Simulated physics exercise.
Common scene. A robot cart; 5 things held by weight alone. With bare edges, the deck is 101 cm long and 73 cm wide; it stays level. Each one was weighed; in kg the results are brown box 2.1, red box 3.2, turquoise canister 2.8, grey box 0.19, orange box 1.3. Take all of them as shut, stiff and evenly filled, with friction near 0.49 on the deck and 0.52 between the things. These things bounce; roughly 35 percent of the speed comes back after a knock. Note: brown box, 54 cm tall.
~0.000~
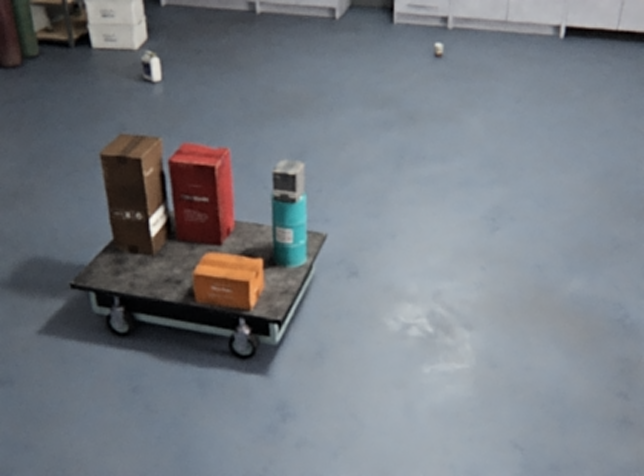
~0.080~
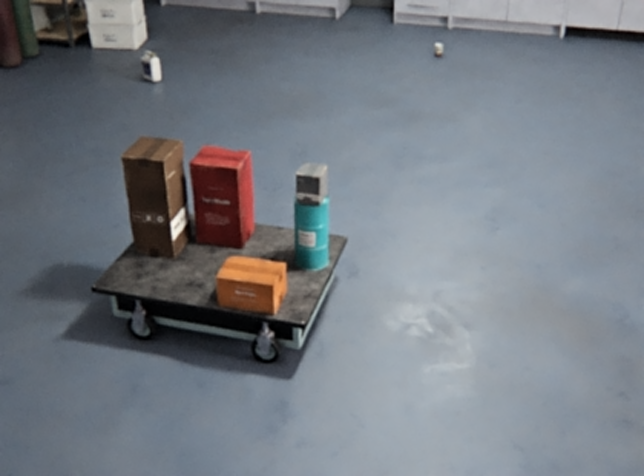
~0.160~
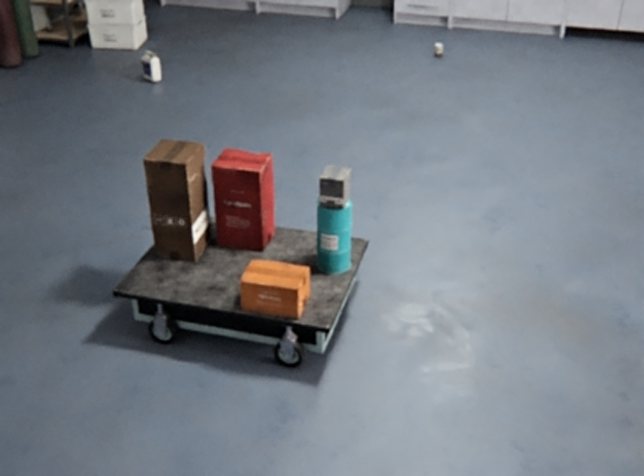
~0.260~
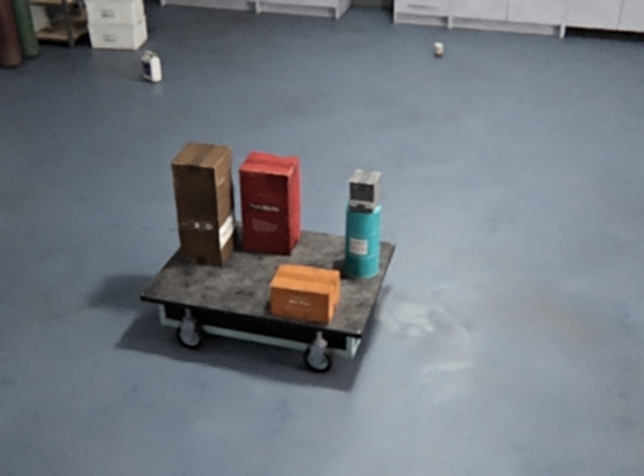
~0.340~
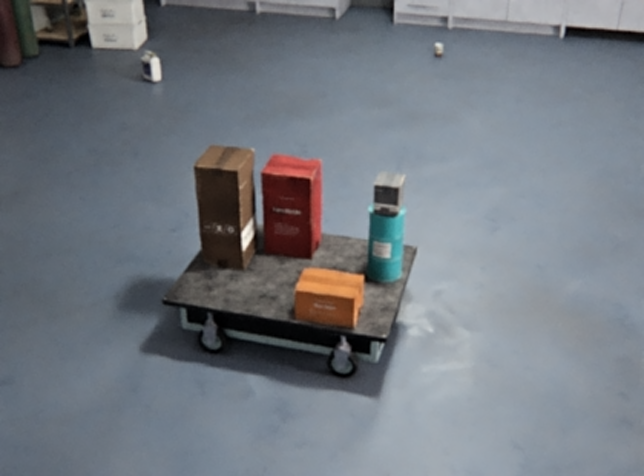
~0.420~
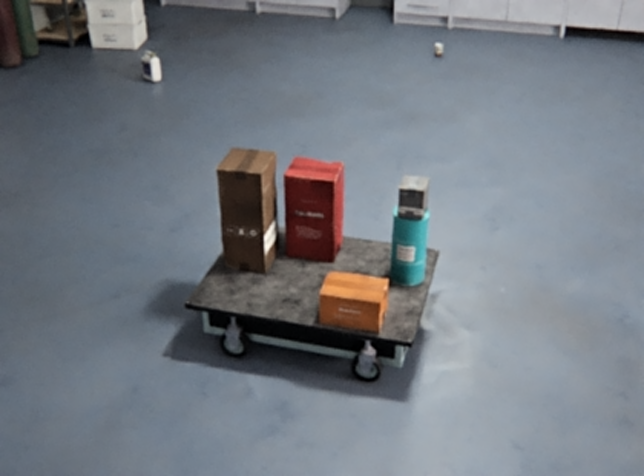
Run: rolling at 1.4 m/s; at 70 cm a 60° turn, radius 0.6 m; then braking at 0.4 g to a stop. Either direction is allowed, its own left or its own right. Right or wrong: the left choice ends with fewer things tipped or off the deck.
Wrong.
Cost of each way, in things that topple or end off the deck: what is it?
Count for left: 3; count for right: 2.
Turning left. By 0.82 s, cart has run 115 cm, turned 29°; orange box now off the deck; grey box tilted 44°; turquoise canister tilted 48°.
By 1.12 s, cart has run 157 cm, turned 59°; grey box now off the deck; turquoise canister on its side.
By 1.42 s, cart has run 186 cm, turned 60°; turquoise canister now off the deck.
When it is over (2.0 s), off the deck, turquoise canister, grey box and orange box; the other 2 within 10 cm of the start. End places, in pixels of the last picture, brown box near (467, 182), red box near (474, 162).
Turning right instead, turquoise canister and grey box tipped over or off the deck, 2 of 5 in all.
